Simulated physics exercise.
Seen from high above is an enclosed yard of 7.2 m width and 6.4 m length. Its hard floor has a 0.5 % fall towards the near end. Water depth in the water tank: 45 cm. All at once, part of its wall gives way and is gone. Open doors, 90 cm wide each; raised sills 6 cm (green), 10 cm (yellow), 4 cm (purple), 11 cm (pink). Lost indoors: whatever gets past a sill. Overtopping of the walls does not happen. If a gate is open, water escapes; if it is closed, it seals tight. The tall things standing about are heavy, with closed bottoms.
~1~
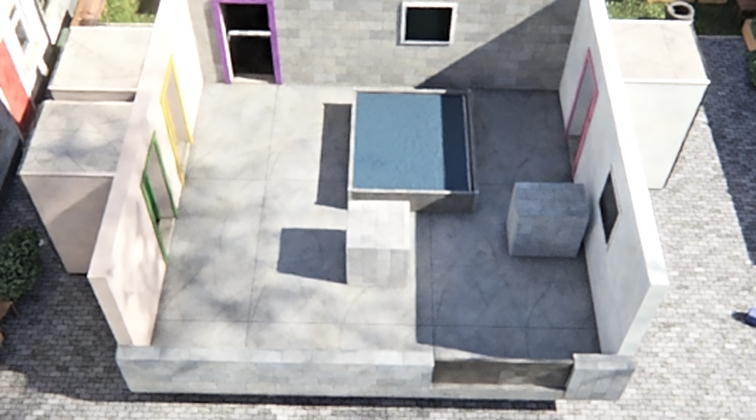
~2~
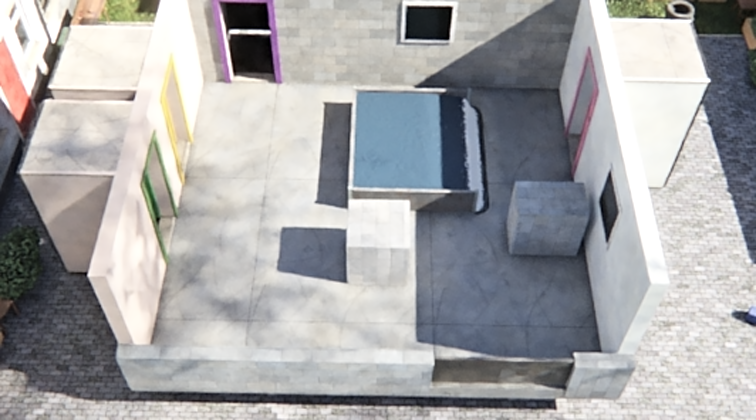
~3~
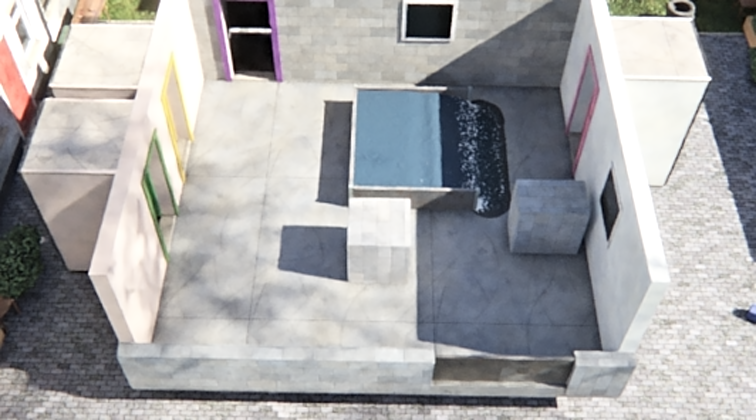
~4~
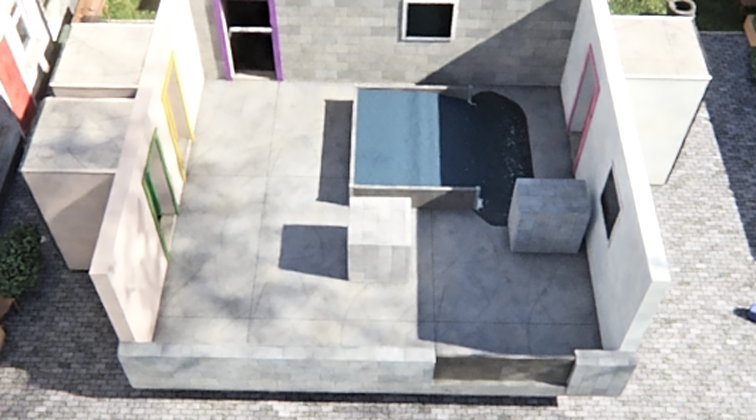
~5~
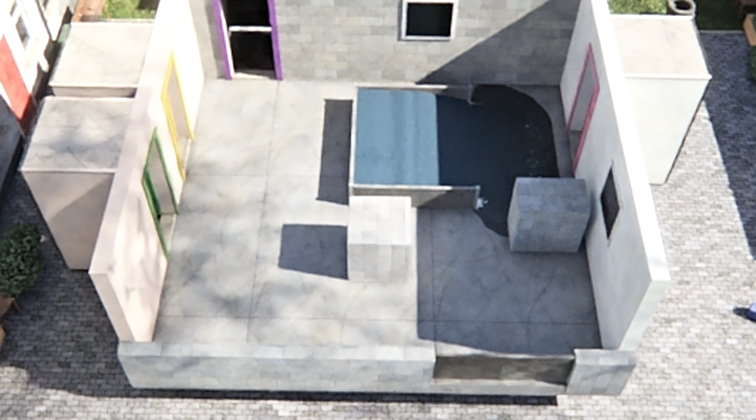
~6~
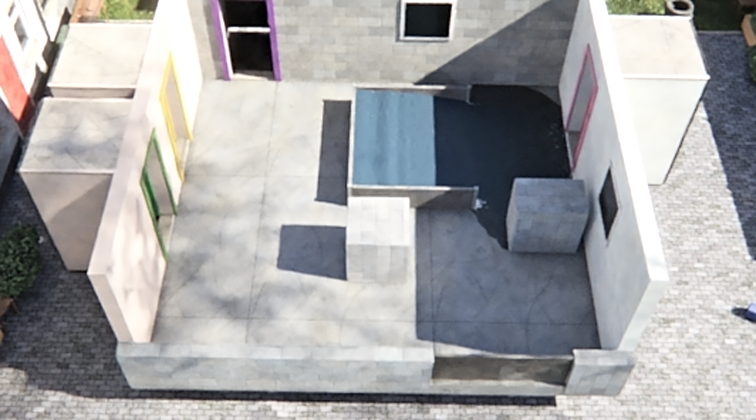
A walled yard with a pale stone floor is seen from high above, the view holding still. A square tank of blue water sits near the grey back wall, with two pale blocks in front, a purple doorway behind, yellow and green doorways left, and a pink one right. The tank's right side vanishes, and dark water pours out, foaming at first, spreading rightward behind the right-hand block to the wall.
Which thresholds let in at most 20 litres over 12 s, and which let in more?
The green door remains within the limit; the yellow door remains within the limit; the purple door remains within the limit; the pink door breaks the limit.
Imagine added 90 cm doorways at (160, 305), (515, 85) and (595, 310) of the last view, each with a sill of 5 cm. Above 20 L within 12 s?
So, in the order given, it's shy of the mark, then beyond the mark, then shy of the mark.
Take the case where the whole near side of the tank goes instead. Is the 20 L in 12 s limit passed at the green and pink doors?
The green door comes out more than that and the pink door less than that.
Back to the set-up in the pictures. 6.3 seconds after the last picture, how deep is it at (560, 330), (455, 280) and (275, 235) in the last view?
Spot one 4 cm, spot two 2 cm, spot three 1 cm.
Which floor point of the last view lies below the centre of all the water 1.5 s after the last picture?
Roughly (478, 156).
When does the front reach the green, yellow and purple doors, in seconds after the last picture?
Arrival times: Green 7.0 seconds, yellow 5.5 seconds, purple 4.0 seconds.
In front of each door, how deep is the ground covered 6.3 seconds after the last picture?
Depths in cm: Green 0, yellow 5, purple 3, pink 10.
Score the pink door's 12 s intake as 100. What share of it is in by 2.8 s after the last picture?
I'd put it at about 85 per cent by that point.
Then, 0.7 s after the last picture water covers 15 % of the floor and is deepest (30 cm) near (564, 171); green door not reached, yellow door not reached, purple door not reached, pink door 31 cm at the sill, 55 L in.
Then, 1.5 s after the last picture water covers 20 % of the floor and is deepest (34 cm) near (556, 185); green door not reached, yellow door not reached, purple door not reached, pink door 31 cm at the sill, 154 L in.
Then, 2.8 s after the last picture water covers 30 % of the floor and is deepest (25 cm) near (551, 89); green door not reached, yellow door not reached, purple door not reached, pink door 24 cm at the sill, 291 L in.
Then, 6.3 s after the last picture water covers 60 % of the floor and is deepest (12 cm) near (531, 216); green door not reached, yellow door 5 cm at the sill, 0 L in, purple door 3 cm at the sill, 0 L in, pink door 10 cm at the sill, 348 L in.
Then, 11.3 s after the last picture water covers 90 % of the floor and is deepest (12 cm) near (552, 156); green door 2 cm at the sill, 0 L in, yellow door 3 cm at the sill, 0 L in, purple door 3 cm at the sill, 1 L in, pink door 12 cm at the sill, 349 L in.
